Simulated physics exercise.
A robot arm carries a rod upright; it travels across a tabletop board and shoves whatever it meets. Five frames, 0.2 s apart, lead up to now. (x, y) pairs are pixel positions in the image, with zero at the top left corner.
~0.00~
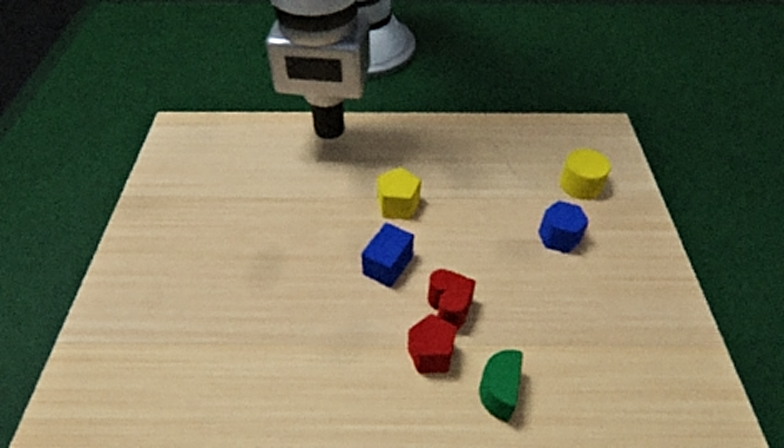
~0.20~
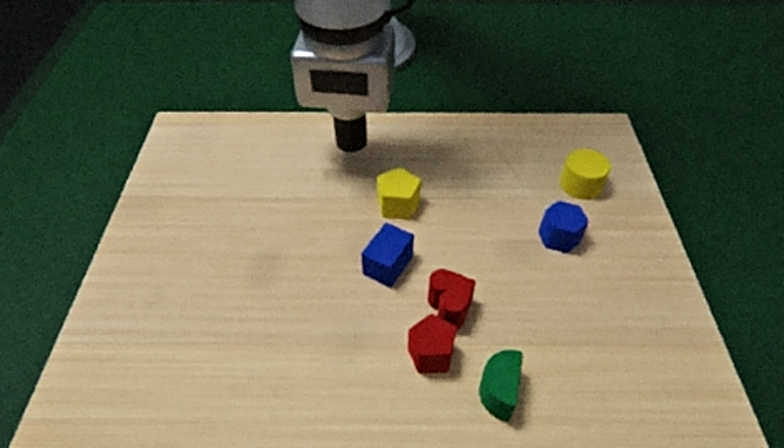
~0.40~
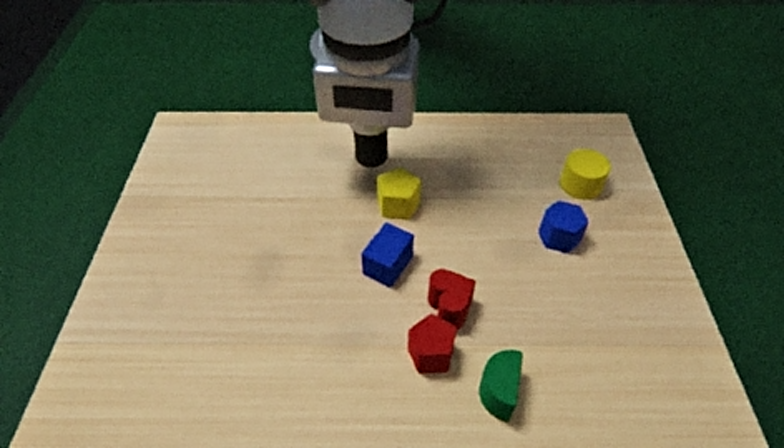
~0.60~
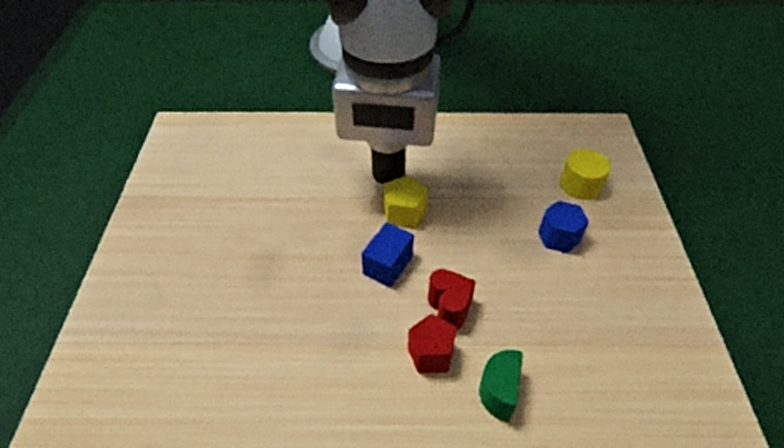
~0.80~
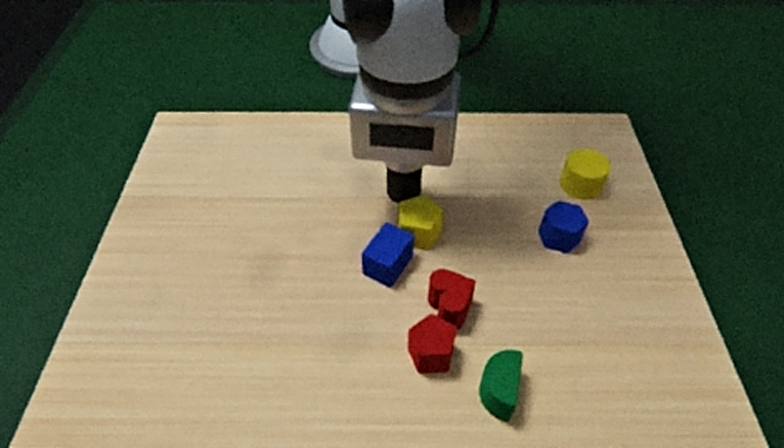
A robot arm moved down and to the right over a wooden board, then nudged the yellow five-sided block a short way in the same direction, while the red, blue and green blocks stayed still.
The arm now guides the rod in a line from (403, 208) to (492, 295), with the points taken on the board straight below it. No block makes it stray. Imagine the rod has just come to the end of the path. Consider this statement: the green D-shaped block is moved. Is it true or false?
The claim does not hold.
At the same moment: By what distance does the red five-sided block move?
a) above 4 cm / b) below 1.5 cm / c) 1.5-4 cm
c
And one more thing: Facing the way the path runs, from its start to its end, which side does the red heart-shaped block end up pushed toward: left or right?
It goes right.
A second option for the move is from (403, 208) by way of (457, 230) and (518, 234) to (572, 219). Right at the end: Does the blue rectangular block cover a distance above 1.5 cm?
The answer is no.
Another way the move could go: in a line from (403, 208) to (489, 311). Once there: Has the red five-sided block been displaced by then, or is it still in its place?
It will end up elsewhere.
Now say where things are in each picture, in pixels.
The first picture shows rod's lower end (330, 129); blue rectangular block (388, 243); yellow five-sided block (398, 183); red five-sided block (433, 335); red heart-shaped block (453, 288); green D-shaped block (505, 374).
The second picture shows rod (352, 142); blocks still.
The third picture shows rod (371, 157); blocks still.
The fourth picture shows rod (389, 174); yellow five-sided block (405, 191).
The fifth picture shows rod (404, 192); blue rectangular block (388, 243); yellow five-sided block (420, 211); red five-sided block (433, 335); red heart-shaped block (453, 288); green D-shaped block (505, 374).
The first path, step by step. One third of the way, rod (432, 219); blue rectangular block (388, 249), turned 20° clockwise; yellow five-sided block (444, 243), turned 20° clockwise.
Two thirds of the way, rod (463, 249); blue rectangular block (388, 249), turned 20° clockwise; yellow five-sided block (477, 276), turned 20° clockwise; red five-sided block (431, 341); red heart-shaped block (454, 304).
At the end, rod (496, 280); blue rectangular block (388, 249), turned 20° clockwise; yellow five-sided block (504, 314), turned 40° clockwise; red five-sided block (422, 352), turned 20° clockwise; red heart-shaped block (458, 322), turned 30° clockwise; green D-shaped block still.
